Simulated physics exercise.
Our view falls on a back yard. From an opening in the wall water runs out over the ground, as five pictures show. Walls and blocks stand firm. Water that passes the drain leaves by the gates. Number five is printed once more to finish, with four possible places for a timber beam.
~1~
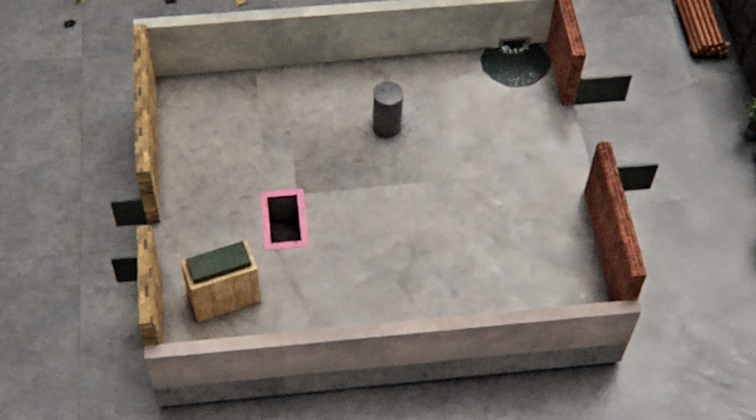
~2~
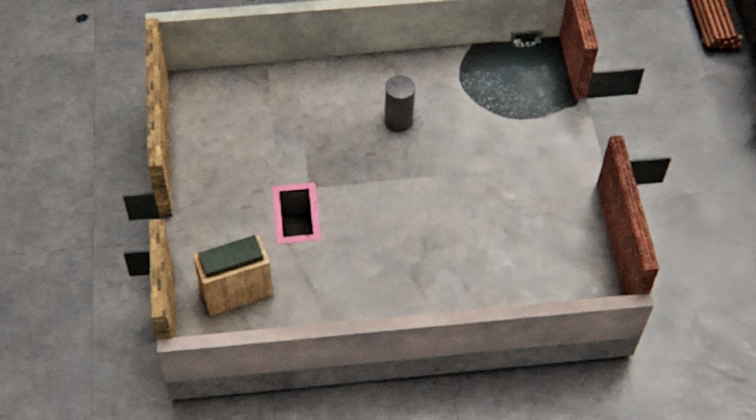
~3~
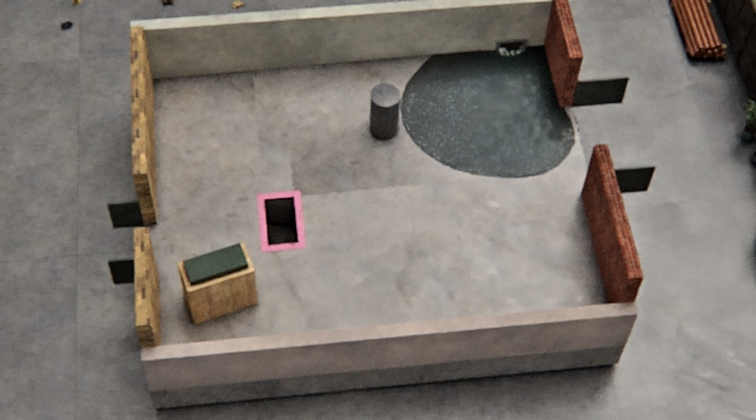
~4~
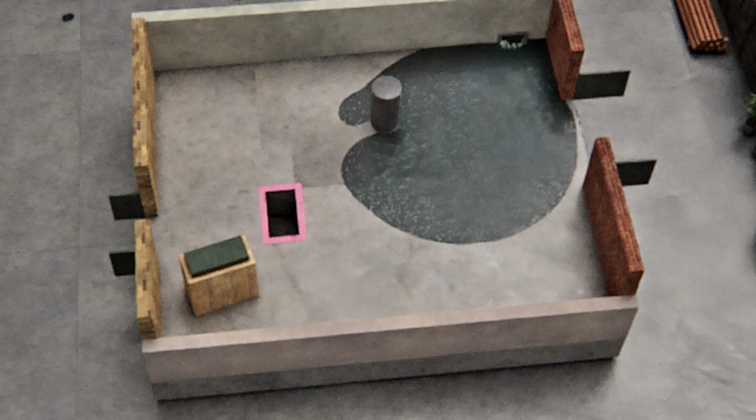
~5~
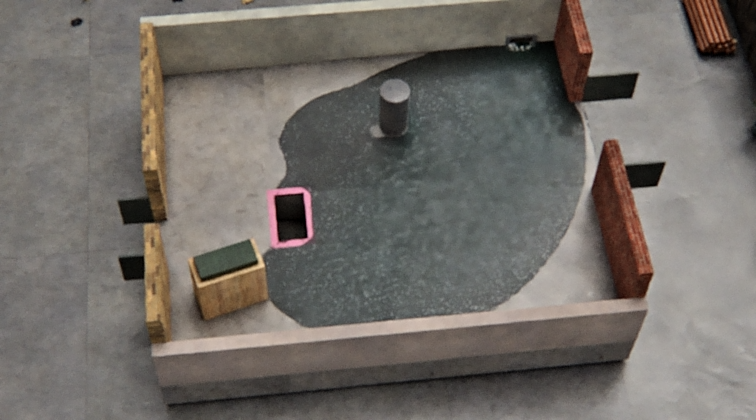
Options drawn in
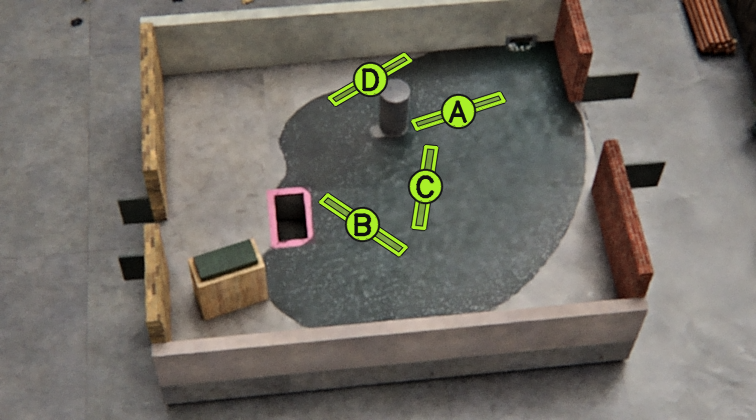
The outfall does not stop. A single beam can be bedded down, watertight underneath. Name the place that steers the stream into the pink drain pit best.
Position D does it best.
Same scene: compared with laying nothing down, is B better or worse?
It is worse.
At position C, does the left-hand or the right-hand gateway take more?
More leaves on the left.
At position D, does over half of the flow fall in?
No, it does not.
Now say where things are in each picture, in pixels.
Outfall at (514, 42); pink drain pit at (284, 219); open gate at (161, 248); open gate at (573, 147); front seen at (537, 78), 2 % of the ground wet; pink drain pit still dry, in the first frame.
Front seen at (488, 107), 7 % of the ground wet; pink drain pit still dry, in the second frame.
Front seen at (494, 174), 16 % of the ground wet; pink drain pit still dry, in the third frame.
Front seen at (450, 242), 32 % of the ground wet; pink drain pit still dry, in the fourth frame.
Front seen at (276, 302), 55 % of the ground wet; pink drain pit taking water, in the fifth frame.
On the marked copy, A from (414, 125) to (501, 97); B from (324, 198) to (402, 250); C from (418, 227) to (431, 147); D from (332, 101) to (407, 57).
For position A, about 17 % of the stream goes into the pink drain pit, about 76 % out by the gates.
For position B, about 14 % of the stream goes into the pink drain pit, about 80 % out by the gates.
For position C, about 17 % of the stream goes into the pink drain pit, about 77 % out by the gates.
For position D, about 22 % of the stream goes into the pink drain pit, about 70 % out by the gates.
